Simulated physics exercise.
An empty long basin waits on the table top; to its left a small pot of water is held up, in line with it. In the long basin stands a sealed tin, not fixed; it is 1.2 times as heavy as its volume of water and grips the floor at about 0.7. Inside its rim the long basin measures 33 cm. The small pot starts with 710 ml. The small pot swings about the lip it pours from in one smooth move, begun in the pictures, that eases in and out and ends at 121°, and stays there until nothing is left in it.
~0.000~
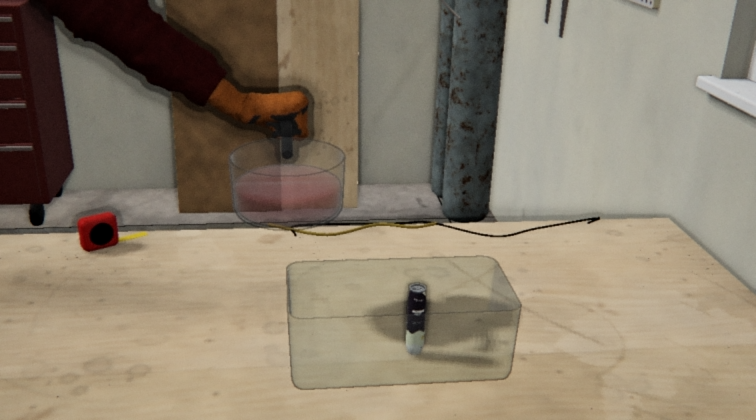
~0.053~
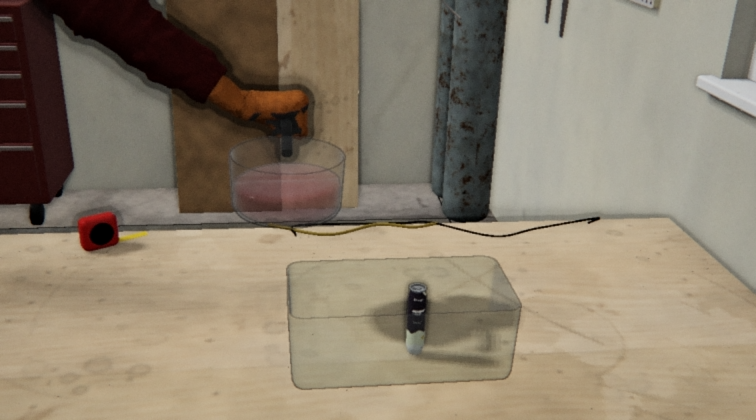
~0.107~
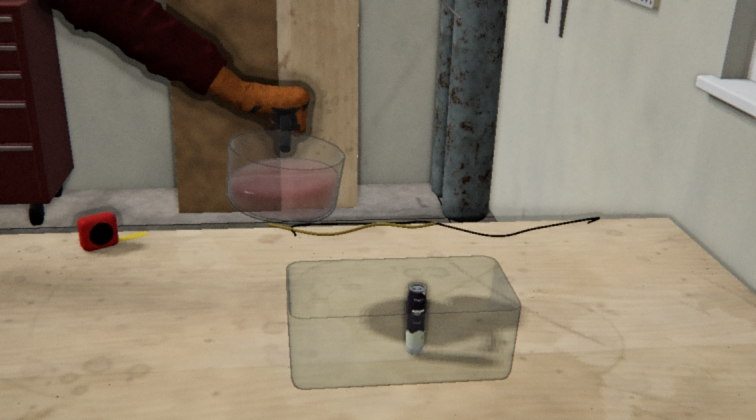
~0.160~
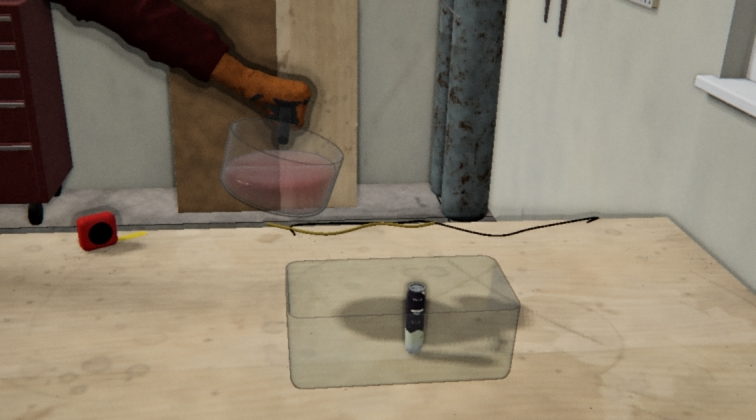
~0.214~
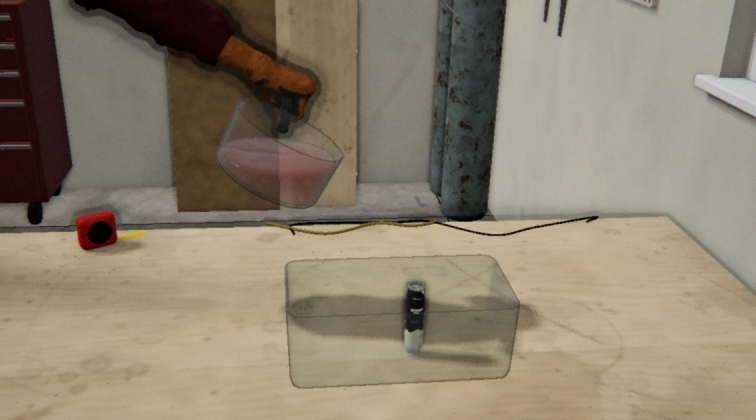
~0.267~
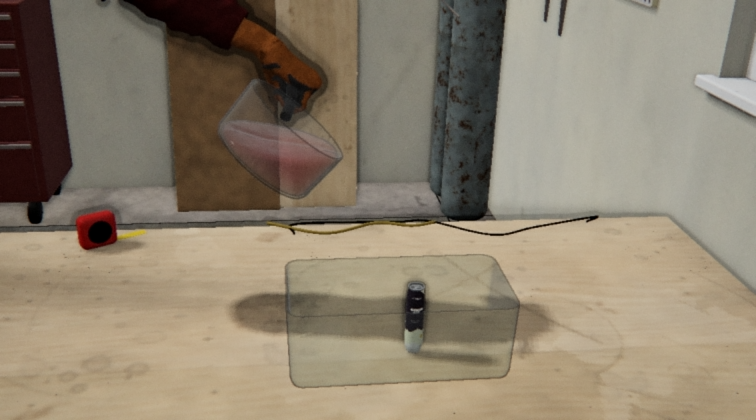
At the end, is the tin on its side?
The tin stays up.
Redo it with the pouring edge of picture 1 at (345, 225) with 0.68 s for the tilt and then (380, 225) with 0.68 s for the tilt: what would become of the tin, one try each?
First it falls; then it stays up.
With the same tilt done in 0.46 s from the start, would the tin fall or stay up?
Then it remains upright.
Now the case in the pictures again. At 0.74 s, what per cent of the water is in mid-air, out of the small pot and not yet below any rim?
Near 18 in a hundred.
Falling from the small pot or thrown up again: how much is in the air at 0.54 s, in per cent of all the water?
About 70 per cent.
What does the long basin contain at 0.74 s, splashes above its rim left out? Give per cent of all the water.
About 82 per cent.
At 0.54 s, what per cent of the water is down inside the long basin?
About 1 per cent.
By 0.54 s the tilt is 109° and 30 per cent is still to pour; the tin stands where it began.
By 0.74 s the tilt is 121° and 1 per cent is still to pour; the tin stands where it began.
By 0.95 s the tilt is 121° and 0 per cent is still to pour; the tin stands where it began.
By 1.18 s the tilt is 121° and 0 per cent is still to pour; the tin stands where it began.
At rest the tin stands where it began.
